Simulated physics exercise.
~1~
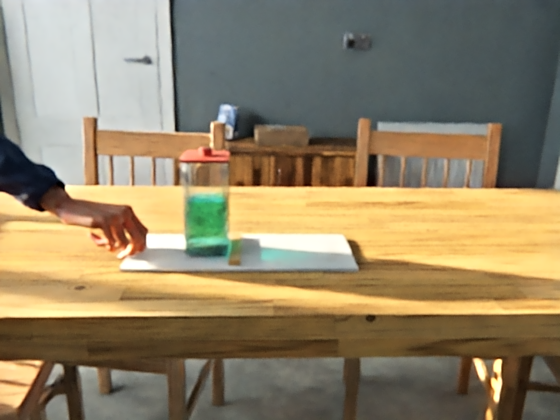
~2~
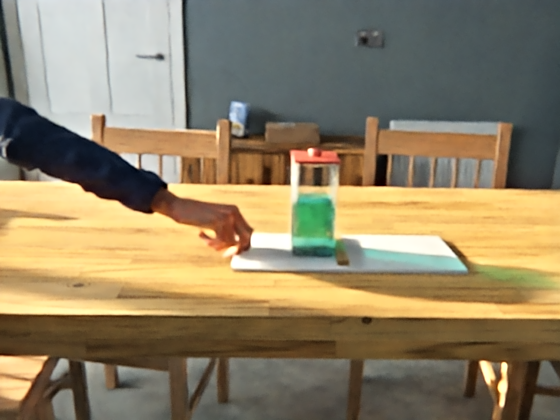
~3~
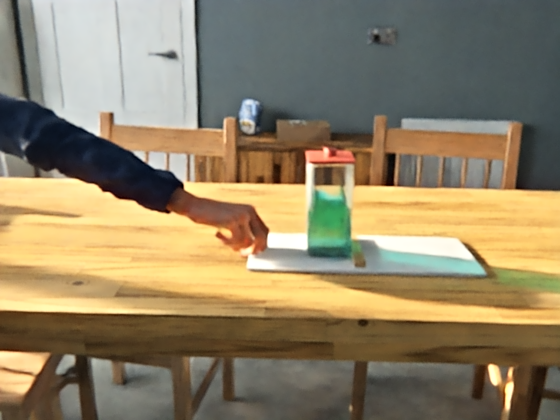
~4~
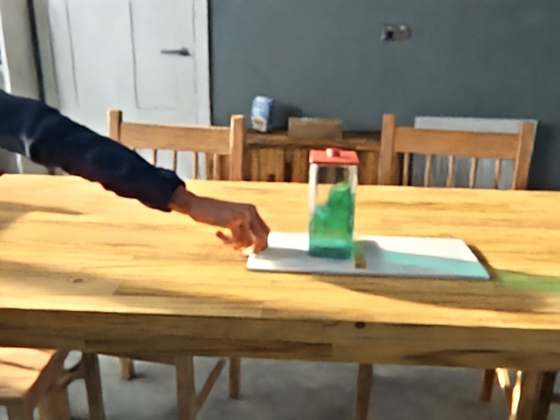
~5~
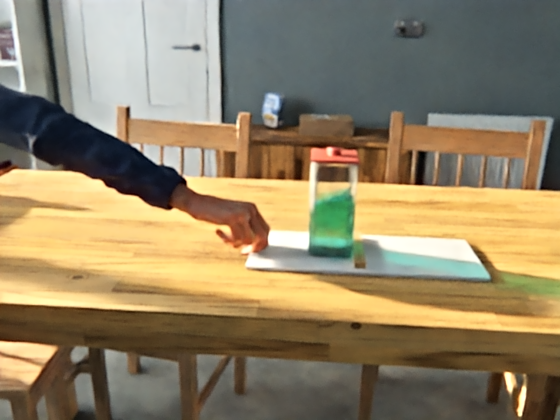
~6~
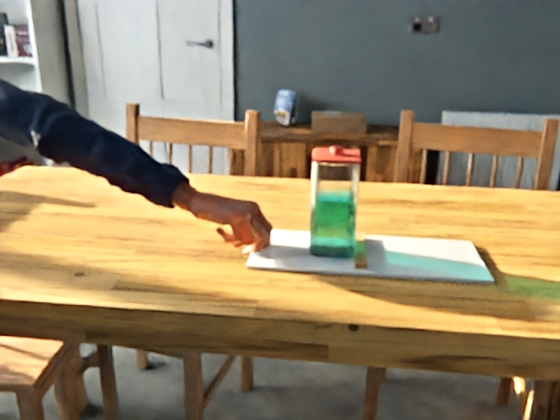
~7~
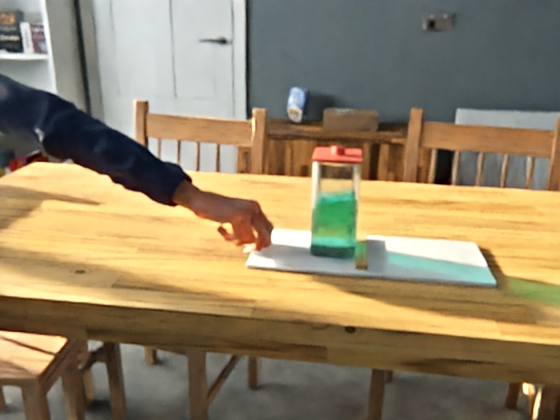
A clear, upright canister with a red cap and green liquid inside stands on a white board on a long wooden table, seen from the front in a room with wooden chairs, a pale door and a grey wall behind. A hand in a dark sleeve reaches in from the left and holds the near end of the board. The board glides right, carrying the canister against a small low strip, then stops. The liquid sloshes and piles up unevenly as the canister tips slightly. It settles back, and the canister ends standing upright in its place on the still board.
